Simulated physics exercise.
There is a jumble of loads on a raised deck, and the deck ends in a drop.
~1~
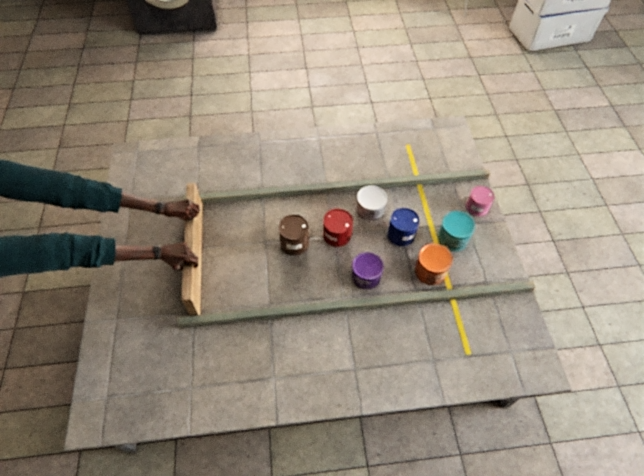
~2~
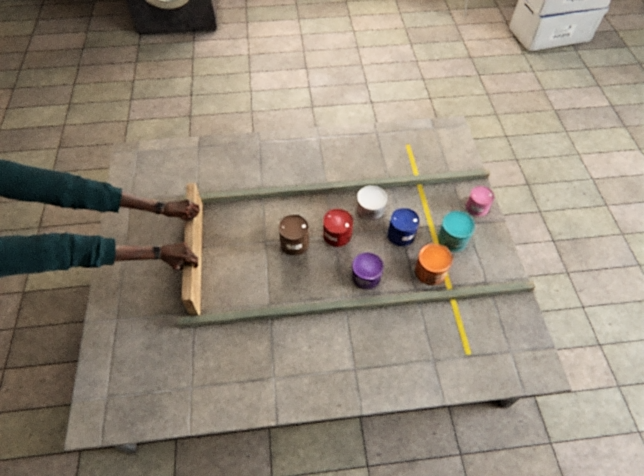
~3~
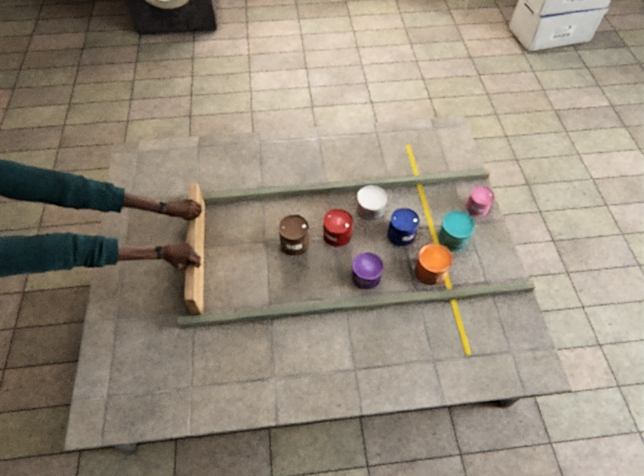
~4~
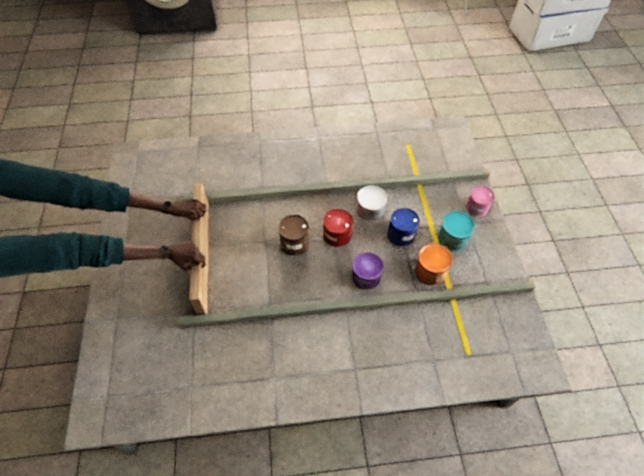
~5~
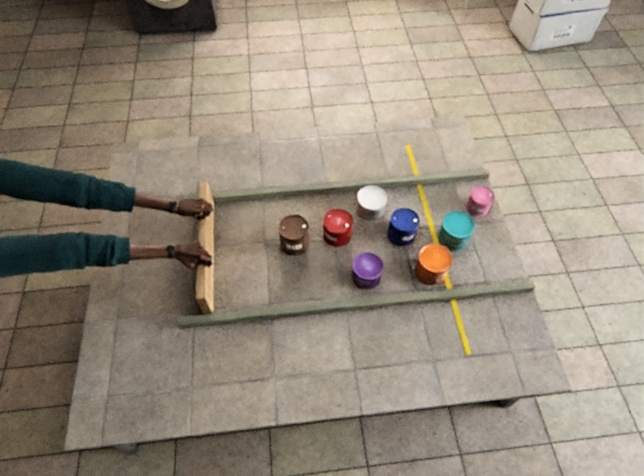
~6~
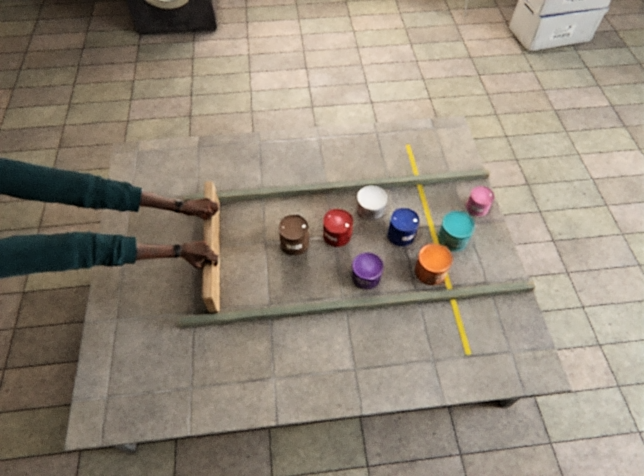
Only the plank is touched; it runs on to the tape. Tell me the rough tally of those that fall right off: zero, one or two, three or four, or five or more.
I foresee no drops here.
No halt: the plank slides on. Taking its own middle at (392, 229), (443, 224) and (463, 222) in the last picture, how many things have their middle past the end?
The numbers are 0, 0 and 2.
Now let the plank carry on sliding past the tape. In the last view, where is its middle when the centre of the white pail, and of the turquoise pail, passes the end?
For the white pail, about (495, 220); for the turquoise pail, about (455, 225).
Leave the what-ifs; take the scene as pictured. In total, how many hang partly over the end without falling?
Expected count: 0.
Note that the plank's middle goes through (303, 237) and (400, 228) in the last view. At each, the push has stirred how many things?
At the first place 2, at the second 7.
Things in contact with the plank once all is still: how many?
It is in contact with 3.
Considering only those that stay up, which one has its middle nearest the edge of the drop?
The pink canister finishes nearest.
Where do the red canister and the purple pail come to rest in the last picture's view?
About (462, 201), and about (461, 266).
A little later, none off yet; pink canister at rest near (480, 201); turquoise pail at rest near (456, 232); orange pail at rest near (433, 265).
When it is over, the number that fall off is zero.
